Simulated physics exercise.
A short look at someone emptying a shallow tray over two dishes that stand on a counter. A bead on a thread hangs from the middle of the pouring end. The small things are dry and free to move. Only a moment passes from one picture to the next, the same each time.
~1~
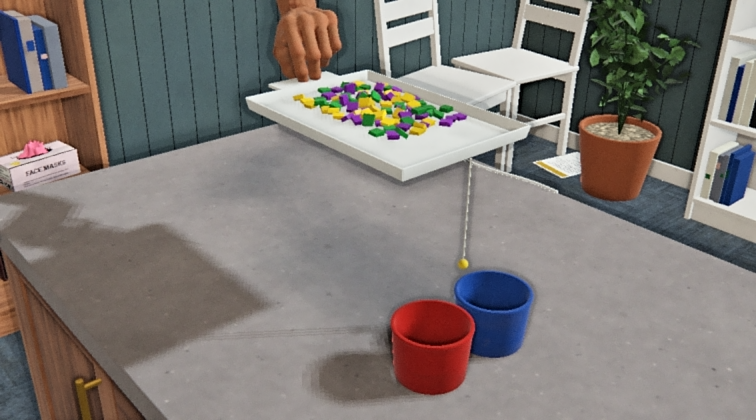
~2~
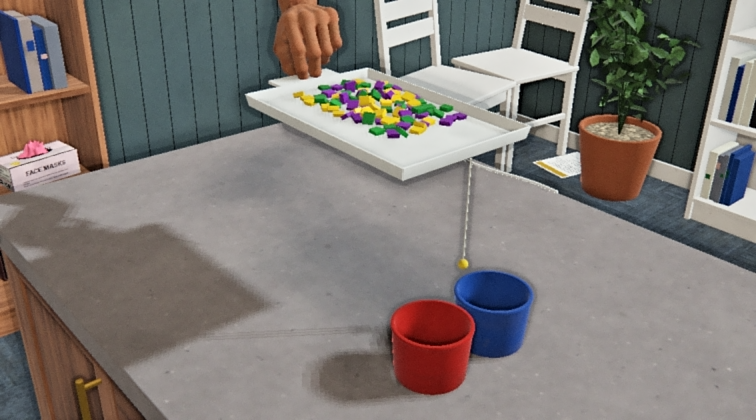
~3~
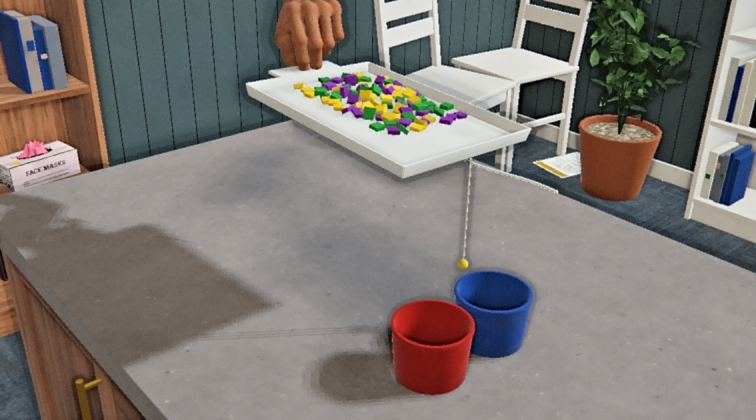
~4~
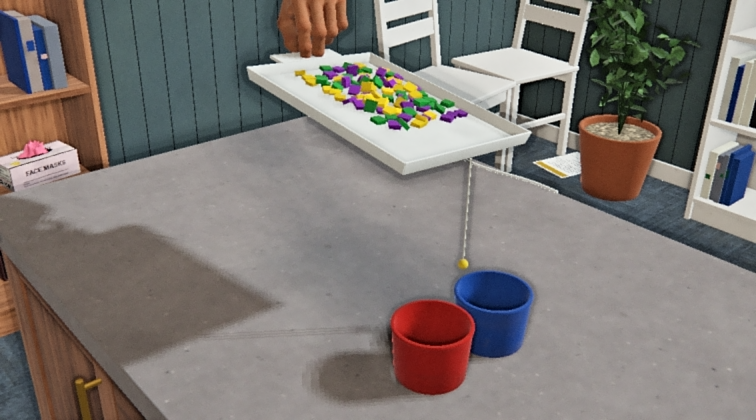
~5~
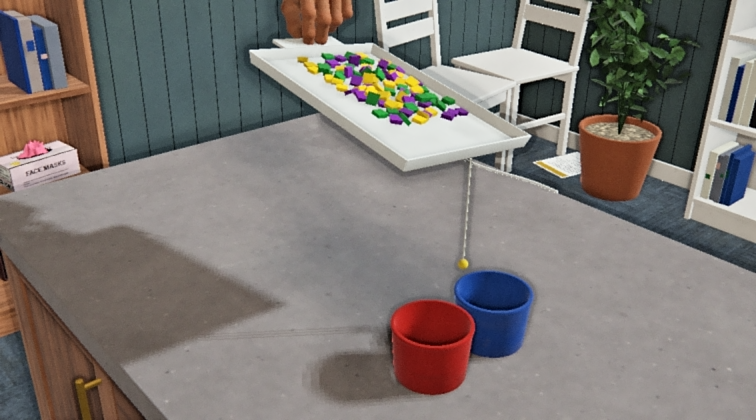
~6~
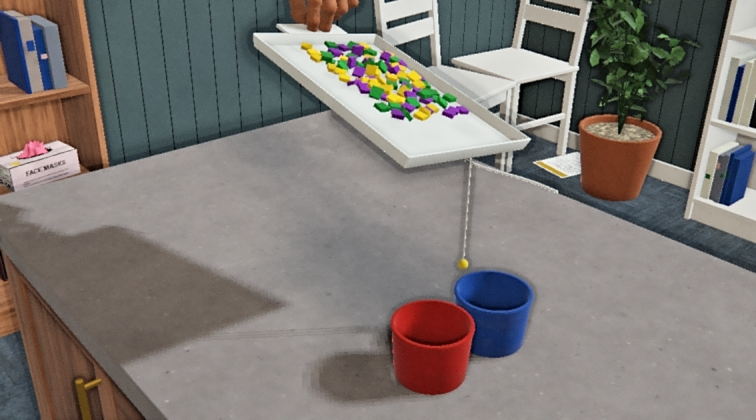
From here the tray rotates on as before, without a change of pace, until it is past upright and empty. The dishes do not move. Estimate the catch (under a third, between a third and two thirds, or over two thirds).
Together they catch under a third.
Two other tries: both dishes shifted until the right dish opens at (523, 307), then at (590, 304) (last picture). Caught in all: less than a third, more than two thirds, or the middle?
One: Below one third. Two: Less than a third.
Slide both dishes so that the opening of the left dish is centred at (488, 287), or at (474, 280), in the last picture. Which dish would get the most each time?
At the first place right, at the second the right dish.
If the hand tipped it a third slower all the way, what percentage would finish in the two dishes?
Near 10 %.
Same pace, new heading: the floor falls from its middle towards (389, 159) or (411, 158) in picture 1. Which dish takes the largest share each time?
First the left one, then the dish on the left.
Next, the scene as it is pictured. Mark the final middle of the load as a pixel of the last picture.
Close to (513, 299).
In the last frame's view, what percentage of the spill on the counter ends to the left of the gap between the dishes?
Some 10 per cent.
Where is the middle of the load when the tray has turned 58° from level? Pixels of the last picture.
At about (486, 119).
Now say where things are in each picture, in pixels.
Corners of the pouring end at (403, 168) and (527, 125), level; middle of the load at (386, 111), mosaic tiles; left dish at (460, 362); right dish at (520, 326); bead on its thread at (463, 264), in the first frame.
Corners of the pouring end at (403, 167) and (527, 126), level; middle of the load at (387, 109), in the second frame.
Corners of the pouring end at (404, 165) and (527, 128), tipped barely, lowest at the right corner; middle of the load at (387, 105), in the third frame.
Corners of the pouring end at (406, 161) and (527, 131), tipped a little, lowest at the right corner; middle of the load at (388, 98), in the fourth frame.
Corners of the pouring end at (407, 158) and (527, 135), tipped a little, lowest at the right corner; middle of the load at (390, 92), in the fifth frame.
Corners of the pouring end at (409, 155) and (527, 138), tipped clearly, lowest at the right corner; middle of the load at (392, 85); left dish at (460, 362); right dish at (520, 326), in the sixth frame.
Soon after the last picture, tray tipped steeply; nearly all on the tray; a stray few in the air.
A little later, tray tipped right over; about a quarter on the tray; a stray few in the right dish; most outside both; a stray few in the air.
Later still, tray tipped past a quarter turn; a stray few in the right dish; nearly all outside both.
At rest, tray tipped past a quarter turn; none in the left dish; a stray few in the right dish; nearly all outside both.
